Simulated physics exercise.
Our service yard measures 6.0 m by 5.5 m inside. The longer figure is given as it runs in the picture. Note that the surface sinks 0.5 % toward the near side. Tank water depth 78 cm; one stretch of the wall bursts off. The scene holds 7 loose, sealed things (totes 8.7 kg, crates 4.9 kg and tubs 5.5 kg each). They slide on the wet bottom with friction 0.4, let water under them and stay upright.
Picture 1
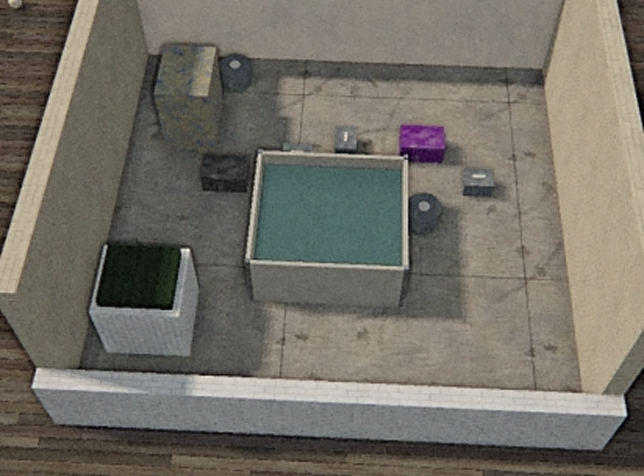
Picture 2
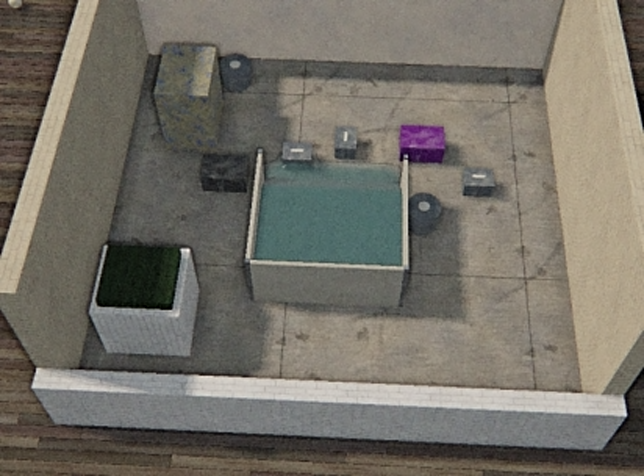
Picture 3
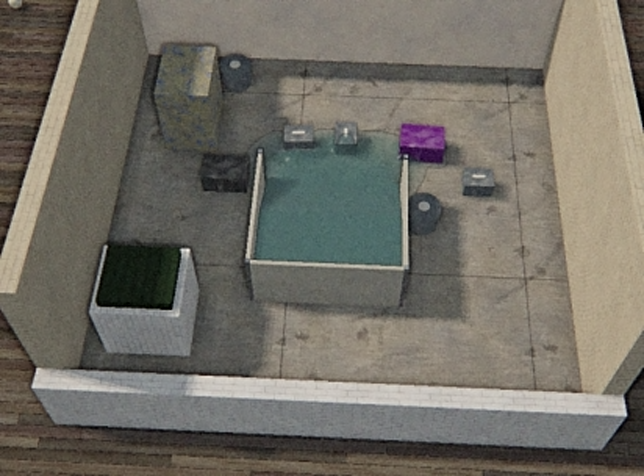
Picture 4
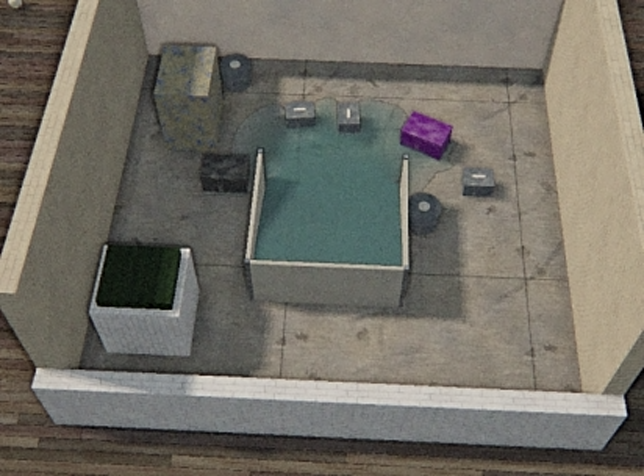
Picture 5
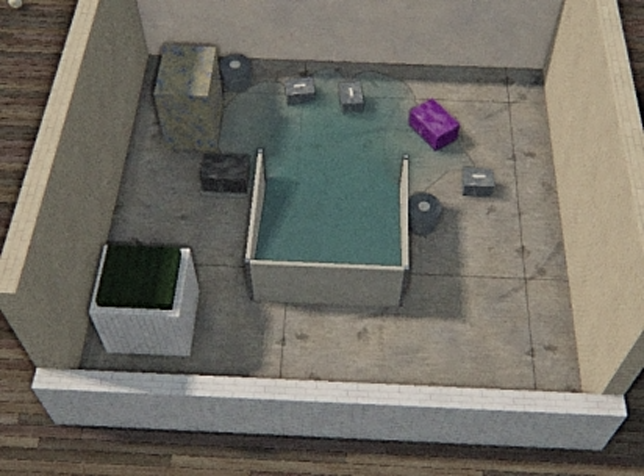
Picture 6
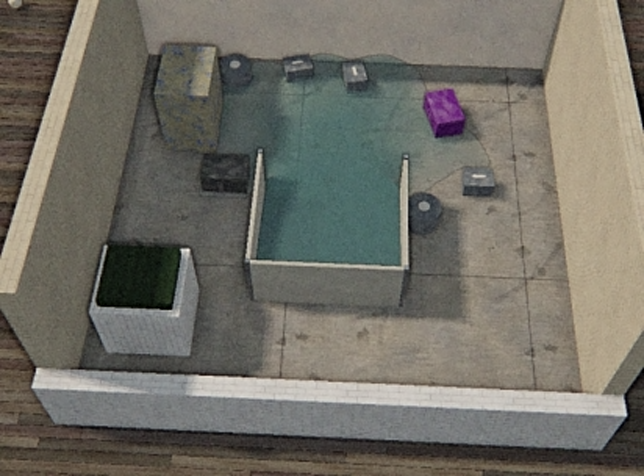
Water spreading from the open far side of a square tank across a walled yard, pushing two grey boxes and a purple crate away.
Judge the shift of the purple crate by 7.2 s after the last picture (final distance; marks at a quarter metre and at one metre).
Washed away.
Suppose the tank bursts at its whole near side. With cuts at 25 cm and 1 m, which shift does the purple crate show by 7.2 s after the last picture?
The purple crate simply inches along.
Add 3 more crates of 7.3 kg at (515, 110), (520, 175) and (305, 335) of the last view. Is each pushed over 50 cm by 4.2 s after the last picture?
The first one ends up beyond that, the second beyond that, the third inside that.
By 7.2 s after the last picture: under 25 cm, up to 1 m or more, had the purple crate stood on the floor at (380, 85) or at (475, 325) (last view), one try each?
Run 1: It is pushed far off. Run 2: It is pushed far off.
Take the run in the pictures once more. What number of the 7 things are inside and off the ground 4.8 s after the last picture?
My tally comes to 4.
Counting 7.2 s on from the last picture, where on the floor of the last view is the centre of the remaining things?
Mean position: Approximately (318, 287).
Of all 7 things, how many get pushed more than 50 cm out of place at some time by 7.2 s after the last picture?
The total is 7.
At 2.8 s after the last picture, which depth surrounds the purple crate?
Somewhere close to 2 cm.
Then, 0.9 s after the last picture the purple crate is near (520, 67), 1.9 m from its start, afloat; 3 afloat.
Then, 2.8 s after the last picture the purple crate is near (456, 319), 2.8 m from its start, aground; 4 afloat.
Then, 4.8 s after the last picture the purple crate is near (315, 343), 3.5 m from its start, aground; 4 afloat.
Then, 7.2 s after the last picture the purple crate is near (232, 320), 3.8 m from its start, afloat; 5 afloat.
